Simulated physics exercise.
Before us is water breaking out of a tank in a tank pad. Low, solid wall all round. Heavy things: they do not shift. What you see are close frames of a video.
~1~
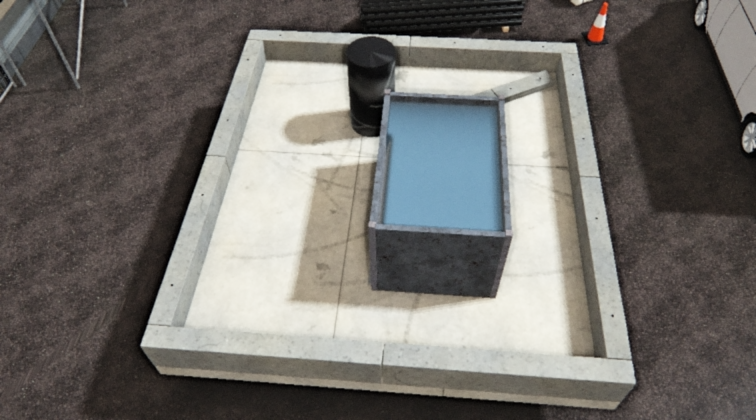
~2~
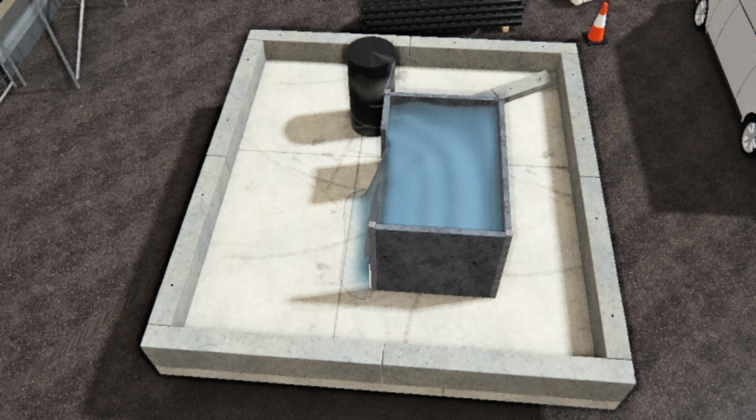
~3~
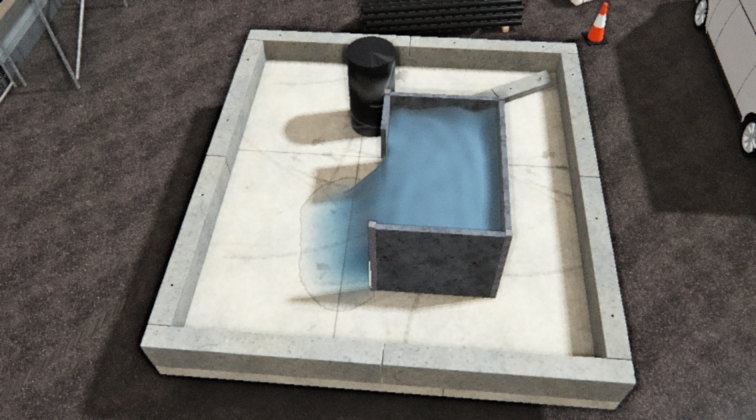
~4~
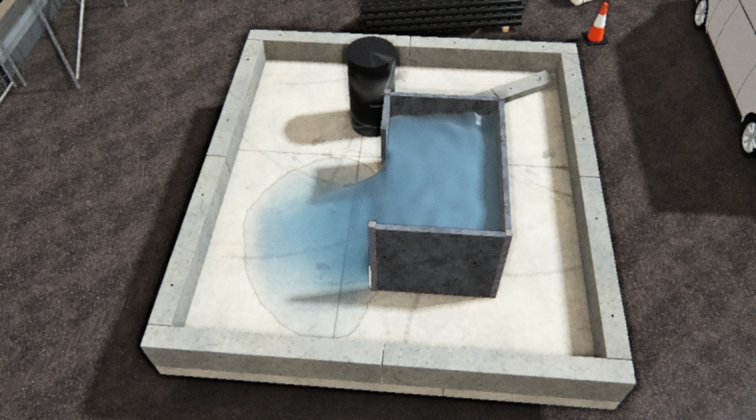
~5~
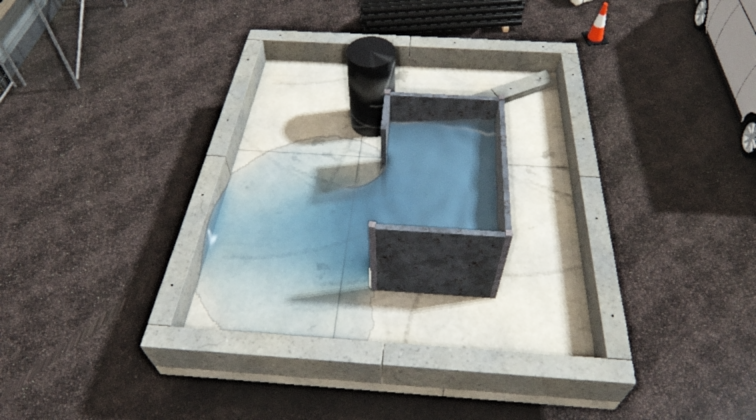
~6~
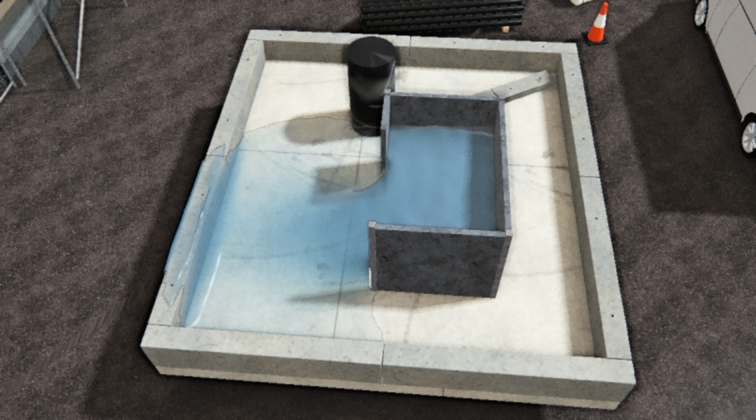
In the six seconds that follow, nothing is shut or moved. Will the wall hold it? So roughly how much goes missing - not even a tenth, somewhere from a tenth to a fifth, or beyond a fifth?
I think from a tenth to a fifth.
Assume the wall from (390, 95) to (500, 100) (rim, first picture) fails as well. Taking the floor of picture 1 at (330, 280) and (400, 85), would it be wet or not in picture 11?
Spared, soaked.
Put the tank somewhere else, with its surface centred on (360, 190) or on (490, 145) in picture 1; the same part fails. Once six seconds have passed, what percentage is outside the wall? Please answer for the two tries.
I'd say some 22 per cent for the first and some 8 per cent for the second.
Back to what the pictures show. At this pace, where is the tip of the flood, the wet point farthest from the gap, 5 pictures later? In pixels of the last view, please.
I'd say near (267, 63).
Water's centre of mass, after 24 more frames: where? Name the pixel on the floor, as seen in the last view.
The water centres close to (366, 189).
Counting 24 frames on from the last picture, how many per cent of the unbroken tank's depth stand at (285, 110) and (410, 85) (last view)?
Near 10 per cent and 10 per cent, respectively.
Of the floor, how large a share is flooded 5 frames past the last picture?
I reckon 45 per cent or so.
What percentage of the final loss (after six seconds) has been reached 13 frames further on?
Estimate: Some 100 %.
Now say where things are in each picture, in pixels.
The tank at (442, 162) is whole and still, in the first picture.
Water pours out at (382, 216) and has run to (361, 292), in the second picture.
Water pours out at (382, 220) and has run to (319, 196), in the third picture.
Water pours out at (382, 222) and has run to (256, 211), in the fourth picture.
Water pours out at (382, 224) and has run to (200, 281), in the fifth picture.
Water pours out at (382, 224) and has run to (244, 139), in the sixth picture.
A moment on, water covers 40 % of the floor; the low wall has let 1 % over.
Next, water covers 45 % of the floor; the low wall has let 4 % over.
Then, water covers 55 % of the floor; the low wall has let 13 % over.
Later, water covers 80 % of the floor; the low wall has let 13 % over.
In the end, water covers 85 % of the floor; the low wall has let 13 % over.
